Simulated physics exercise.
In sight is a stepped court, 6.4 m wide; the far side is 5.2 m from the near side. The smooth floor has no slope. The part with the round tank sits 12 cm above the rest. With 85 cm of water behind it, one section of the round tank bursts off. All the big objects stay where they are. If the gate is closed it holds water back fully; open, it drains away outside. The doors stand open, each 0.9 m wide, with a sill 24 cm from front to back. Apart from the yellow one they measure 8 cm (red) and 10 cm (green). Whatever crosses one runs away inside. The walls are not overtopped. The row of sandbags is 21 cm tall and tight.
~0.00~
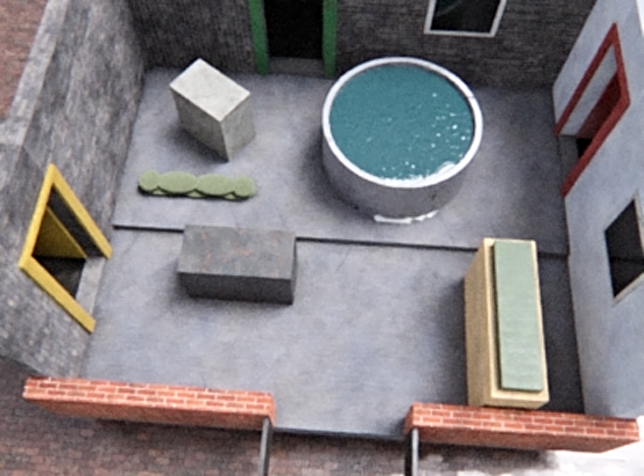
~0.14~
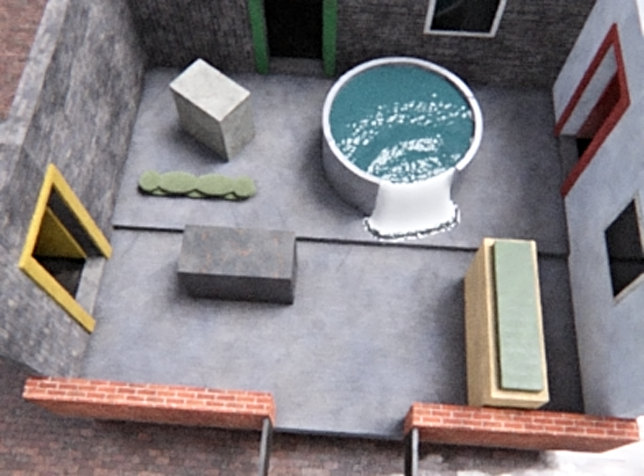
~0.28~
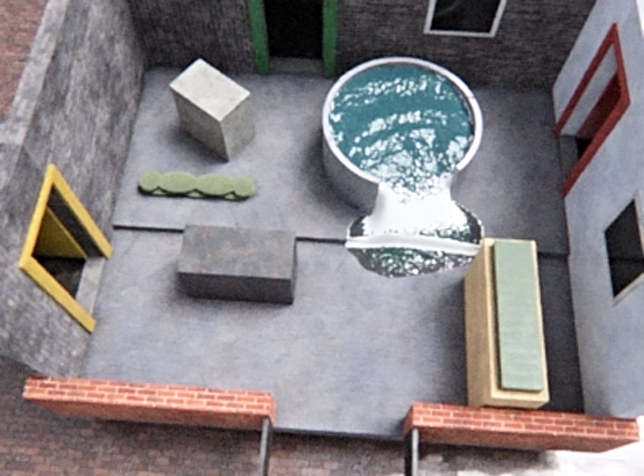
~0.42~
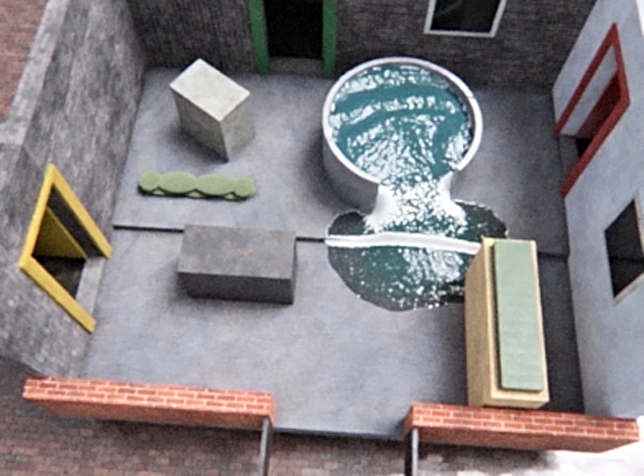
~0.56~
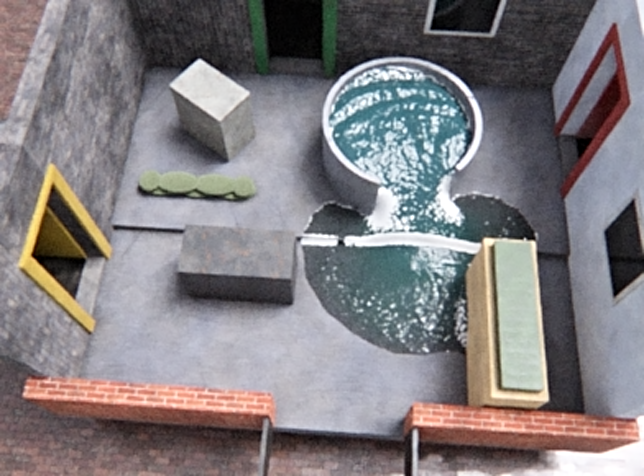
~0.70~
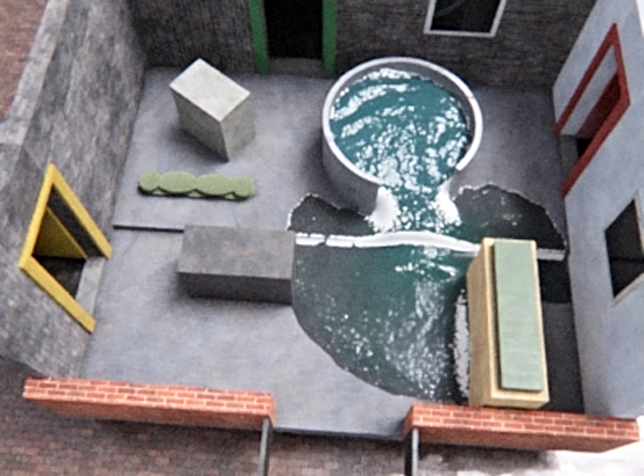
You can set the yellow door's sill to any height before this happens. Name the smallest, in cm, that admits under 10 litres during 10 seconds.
At least 11.5 cm or so.
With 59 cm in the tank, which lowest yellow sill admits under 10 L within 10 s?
Then roughly 7.5 cm.
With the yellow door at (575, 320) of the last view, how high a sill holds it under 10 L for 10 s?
About 17 cm.
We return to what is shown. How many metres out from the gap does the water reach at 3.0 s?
About 5.0 m.
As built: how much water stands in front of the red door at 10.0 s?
Roughly 2.0 cm deep.
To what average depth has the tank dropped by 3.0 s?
Some 29 cm.
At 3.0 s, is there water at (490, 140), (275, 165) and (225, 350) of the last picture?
In that order: Flooded, dry, wet.
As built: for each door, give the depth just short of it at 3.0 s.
In cm: Red 2, green 0, yellow 0.
After 1.4 s water covers 30 % of the floor, deepest (64 cm) near (448, 404); it has not reached the yellow door.
After 3.0 s water covers 50 % of the floor, deepest (35 cm) near (580, 428); it has not reached the yellow door.
After 10.0 s water covers 70 % of the floor, deepest (15 cm) near (570, 330); 11 cm at the yellow door, 20 litres in over its 10 cm sill.
At the yellow door as built, the water arrived by 3.4 s and peaked near 14 cm at 4.8 s.
Run again over the same 10 s with other heights there, 21 litres in over 10 cm, 2 litres over 13.5 cm. The limit of 10 litres is kept from about 11.5 cm up.
